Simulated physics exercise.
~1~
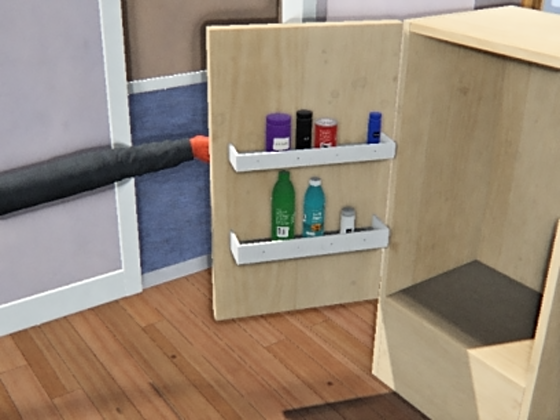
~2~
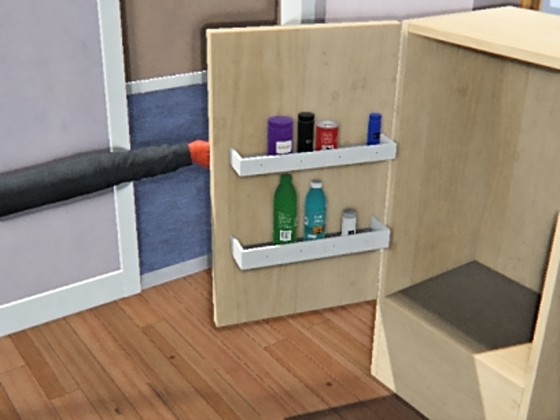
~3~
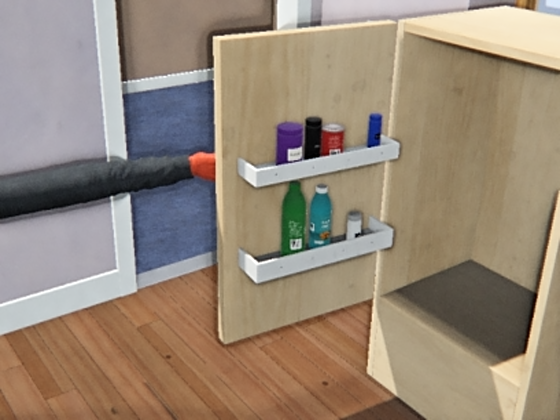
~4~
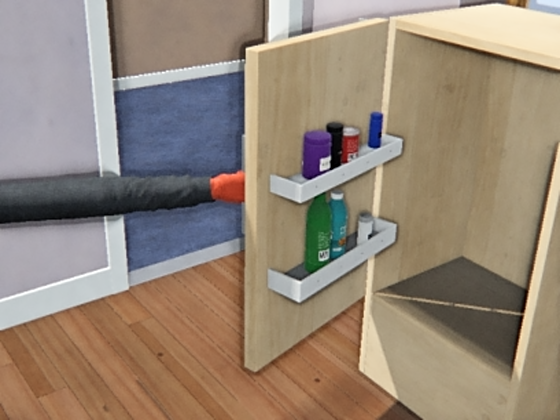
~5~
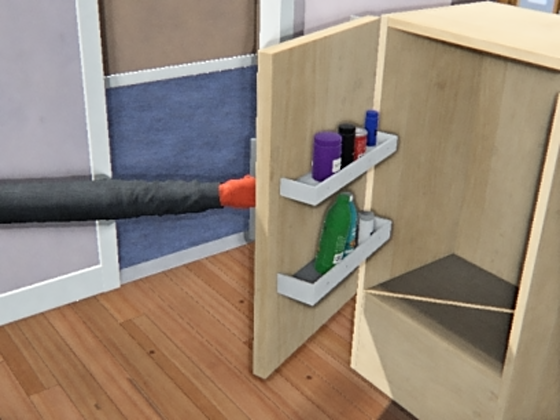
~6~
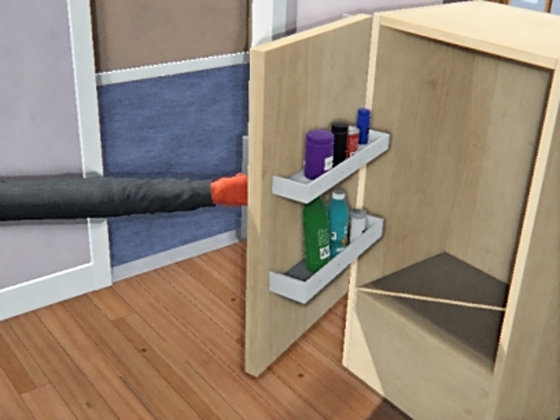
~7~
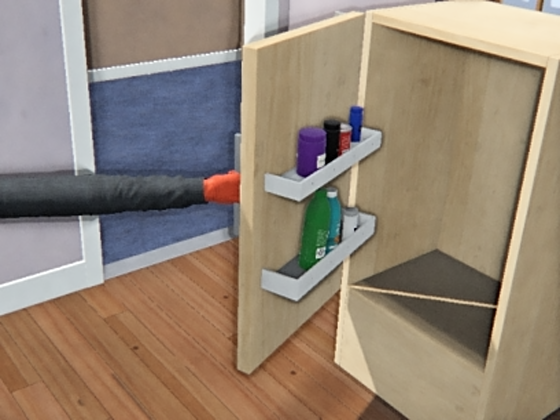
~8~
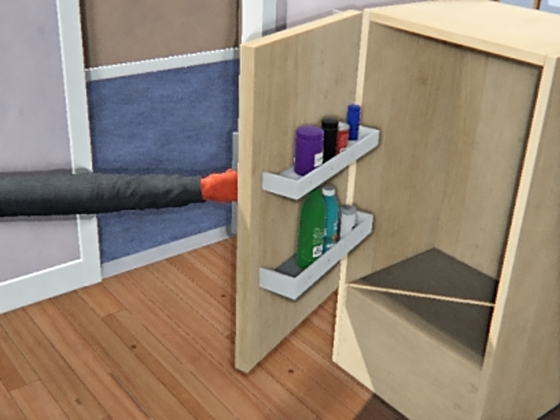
In a wood-floored room, a red-gloved arm swinging a cabinet door partway closed and stopping, bottles and jars staying in its racks.
